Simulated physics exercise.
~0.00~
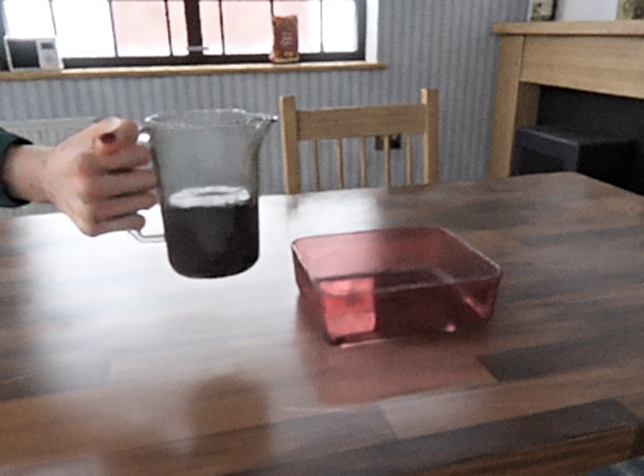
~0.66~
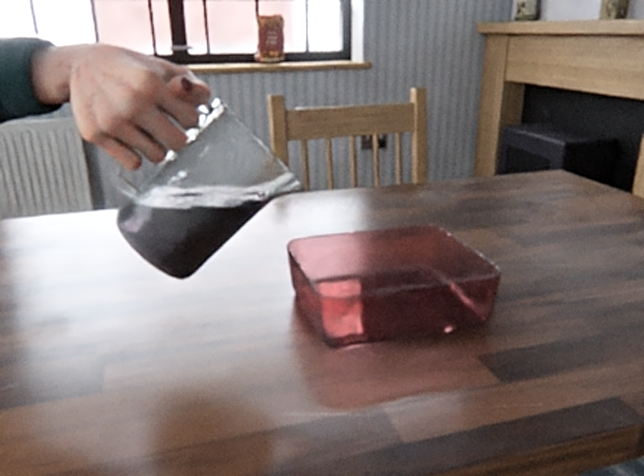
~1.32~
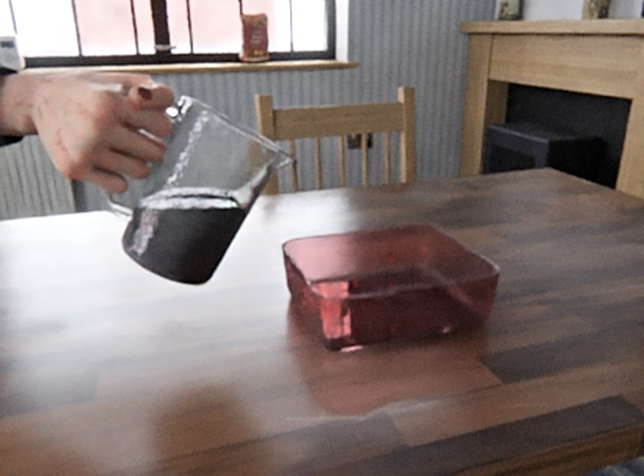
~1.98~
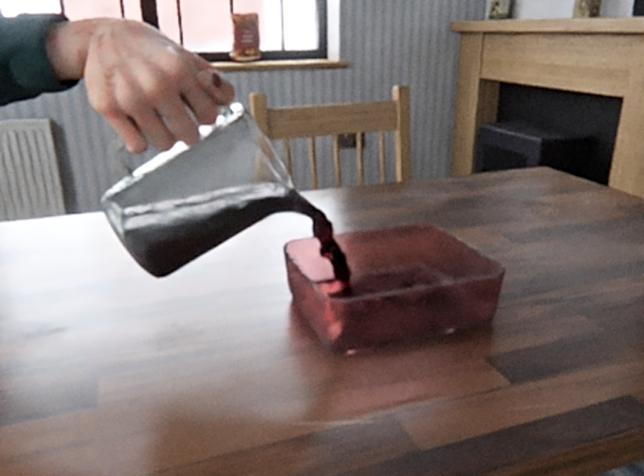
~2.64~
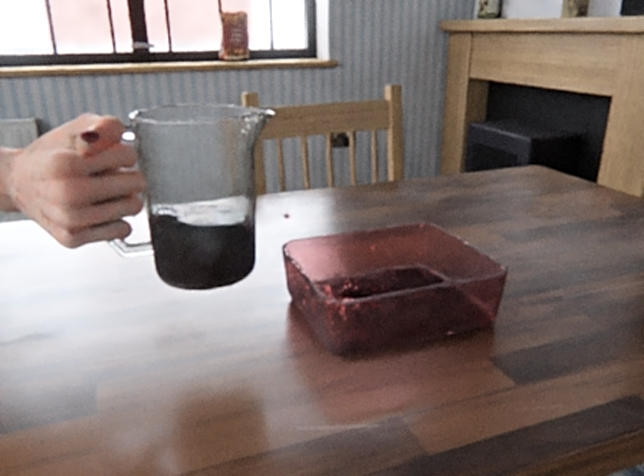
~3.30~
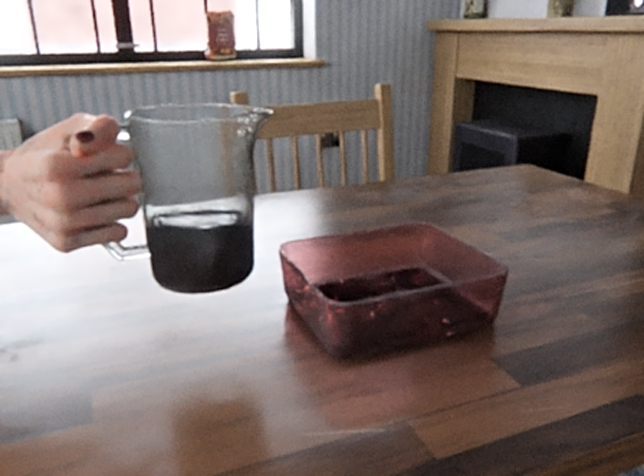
The footage shows a hand tilting a glass pitcher of dark wine towards a reddish oven dish on a wooden table, easing back, then tipping further so wine pours in. The pitcher is turned upright again, still partly full, with some wine lying in the dish.
